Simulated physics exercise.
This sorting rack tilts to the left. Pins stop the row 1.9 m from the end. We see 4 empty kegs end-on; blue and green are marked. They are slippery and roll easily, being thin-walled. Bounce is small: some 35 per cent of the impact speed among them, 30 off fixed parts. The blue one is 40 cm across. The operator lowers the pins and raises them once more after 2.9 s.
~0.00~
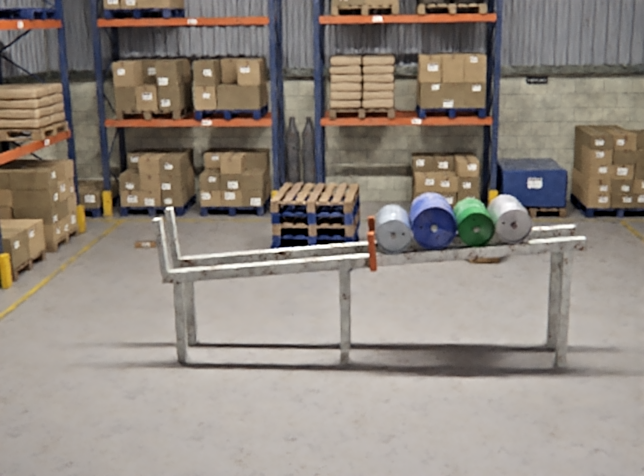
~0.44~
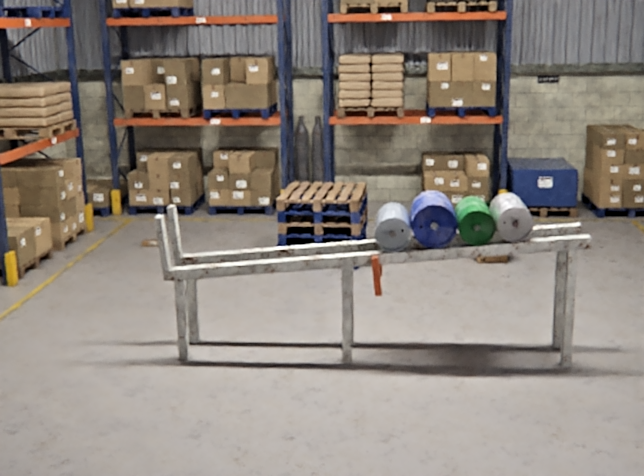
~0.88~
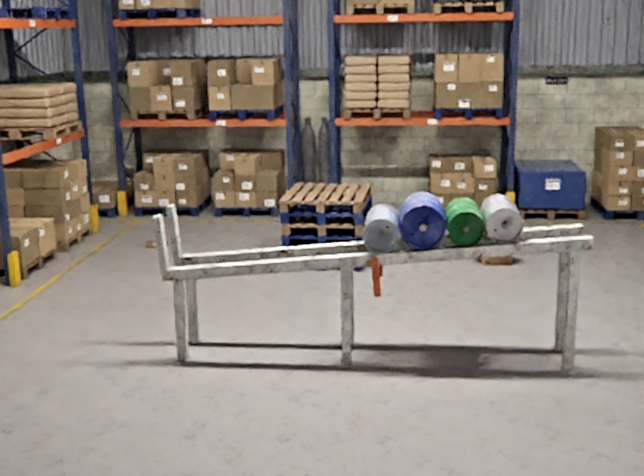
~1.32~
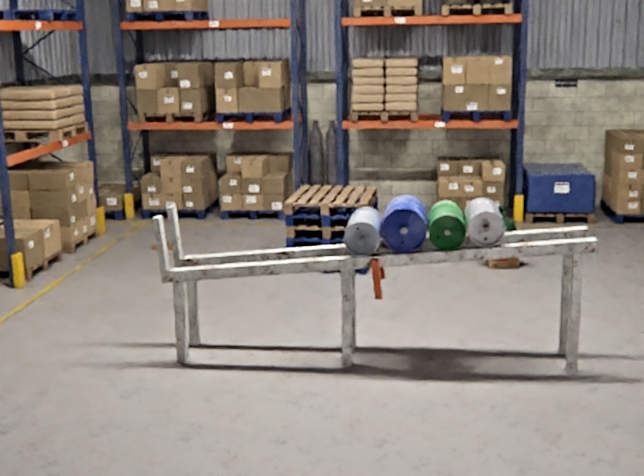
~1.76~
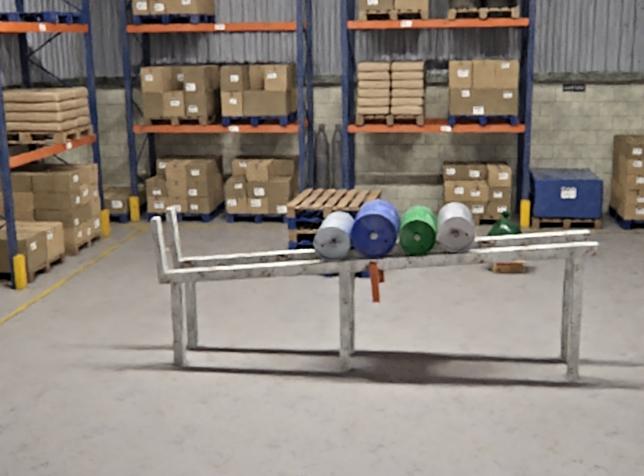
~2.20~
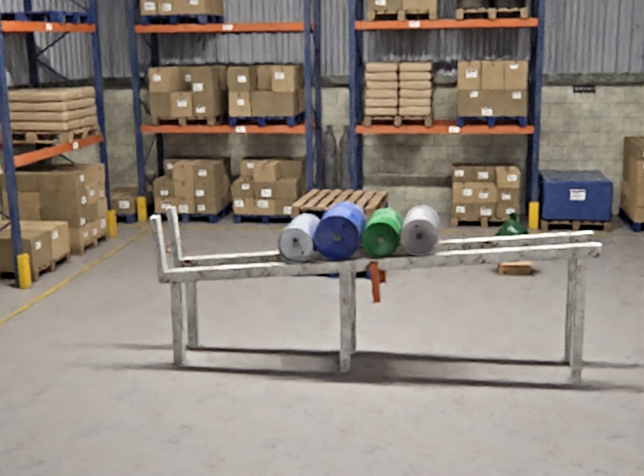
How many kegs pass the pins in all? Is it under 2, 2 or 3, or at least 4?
The answer is at least 4, which leaves 0 of 4.
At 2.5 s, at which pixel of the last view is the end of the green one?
At about (350, 242).
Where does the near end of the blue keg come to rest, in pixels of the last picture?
Around (219, 246).
Then, 2.4 s in, blue is on the rails, 45 cm below the pins, rolling left; green is on the rails, 10 cm below the pins, rolling left; 3 of 4 have passed.
Then, 2.5 s in, blue is on the rails, 55 cm below the pins, rolling left; green is on the rails, 20 cm below the pins, rolling left; 3 of 4 have passed.
Then, 2.6 s in, blue is on the rails, 65 cm below the pins, rolling left; green is on the rails, 30 cm below the pins, rolling left; 3 of 4 have passed.
Then, 2.8 s in, blue is on the rails, 85 cm below the pins, rolling left; green is on the rails, 45 cm below the pins, rolling left; 4 of 4 have passed.
In the end (4.3 s), blue is on the rails, 130 cm below the pins; green is on the rails, 95 cm below the pins; 4 of 4 have passed.
